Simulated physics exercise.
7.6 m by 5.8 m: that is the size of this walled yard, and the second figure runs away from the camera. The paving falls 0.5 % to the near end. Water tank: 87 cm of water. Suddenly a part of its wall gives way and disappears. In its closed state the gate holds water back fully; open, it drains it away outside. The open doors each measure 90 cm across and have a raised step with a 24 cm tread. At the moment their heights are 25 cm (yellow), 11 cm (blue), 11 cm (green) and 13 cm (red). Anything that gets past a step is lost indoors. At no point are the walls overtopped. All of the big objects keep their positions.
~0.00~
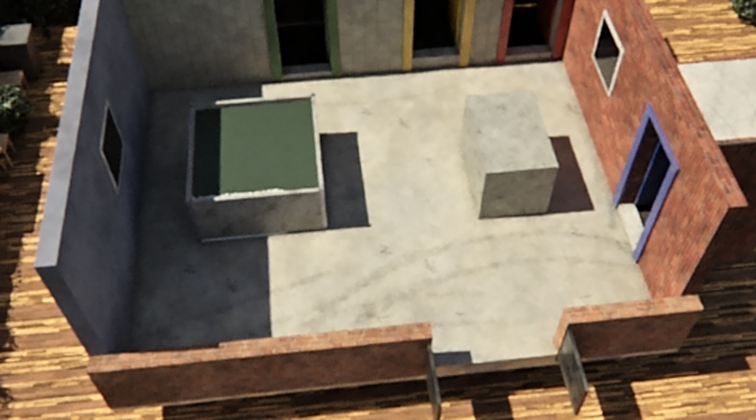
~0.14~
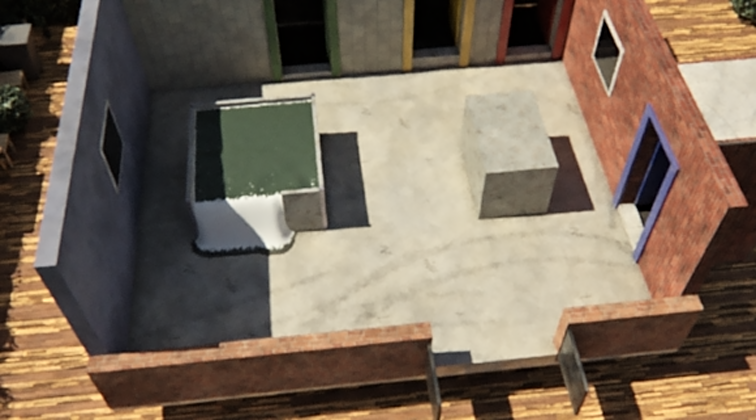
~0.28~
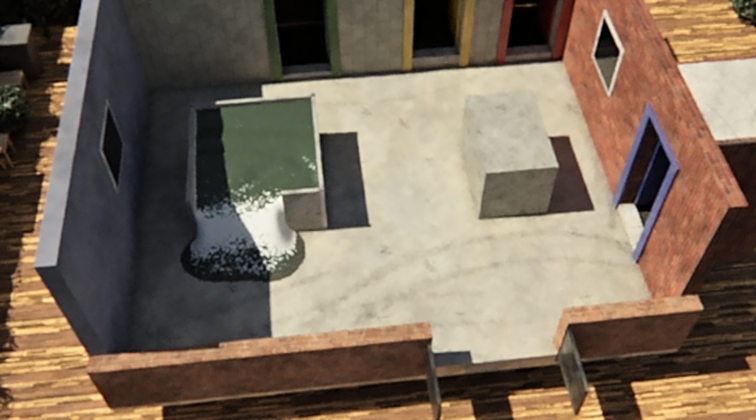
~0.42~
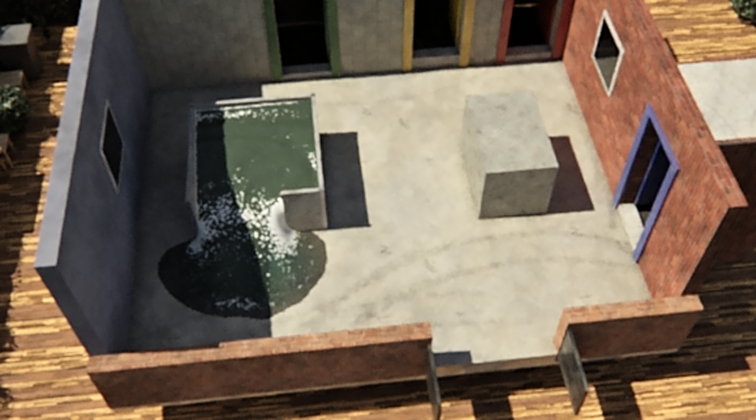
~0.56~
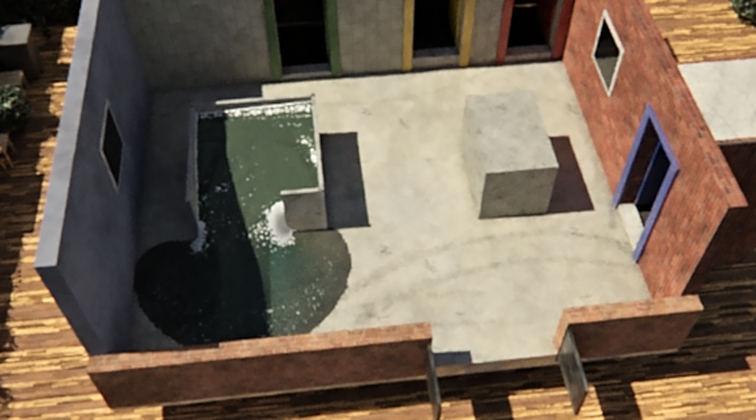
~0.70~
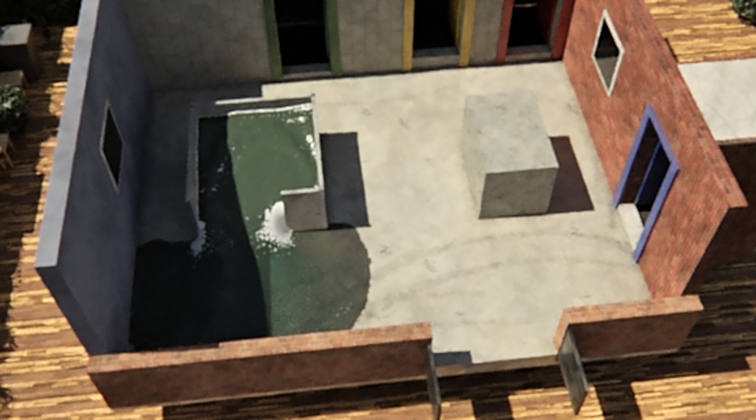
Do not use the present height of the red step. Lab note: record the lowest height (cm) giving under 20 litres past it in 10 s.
Lowest height: 8 cm.
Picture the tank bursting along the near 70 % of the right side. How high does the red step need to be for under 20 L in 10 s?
A height of around 15 cm.
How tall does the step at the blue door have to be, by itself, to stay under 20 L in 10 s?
At the blue door it takes roughly 17 centimetres.
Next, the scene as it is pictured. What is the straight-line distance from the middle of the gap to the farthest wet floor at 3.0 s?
Distance from gap: Approx. 6.4 m.
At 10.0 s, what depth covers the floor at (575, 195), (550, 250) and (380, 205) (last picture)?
The depths come to about 7, 8 and 4 cm.
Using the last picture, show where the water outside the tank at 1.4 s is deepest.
(126, 383).
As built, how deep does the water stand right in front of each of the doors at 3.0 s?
Lab note, cm: Yellow 0; blue 0; green 0; red 0.
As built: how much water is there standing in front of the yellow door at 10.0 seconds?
Roughly 9.5 cm deep.
After 1.4 s water covers 20 % of the floor, deepest (70 cm) near (126, 383); it has not reached the red door.
After 3.0 s water covers 45 % of the floor, deepest (31 cm) near (126, 383); it has not reached the red door.
After 10.0 s water covers 100 % of the floor, deepest (18 cm) near (578, 106); 11 cm at the red door, 0 litres in over its 13 cm step.
At the red door as built, the water arrived by 5.8 s and peaked near 13 cm at 7.8 s.
With a step of 6.5 cm, 41 litres would have come in within the 10 s; with 9 cm, 12 litres. So under 20 litres takes about 8 cm.
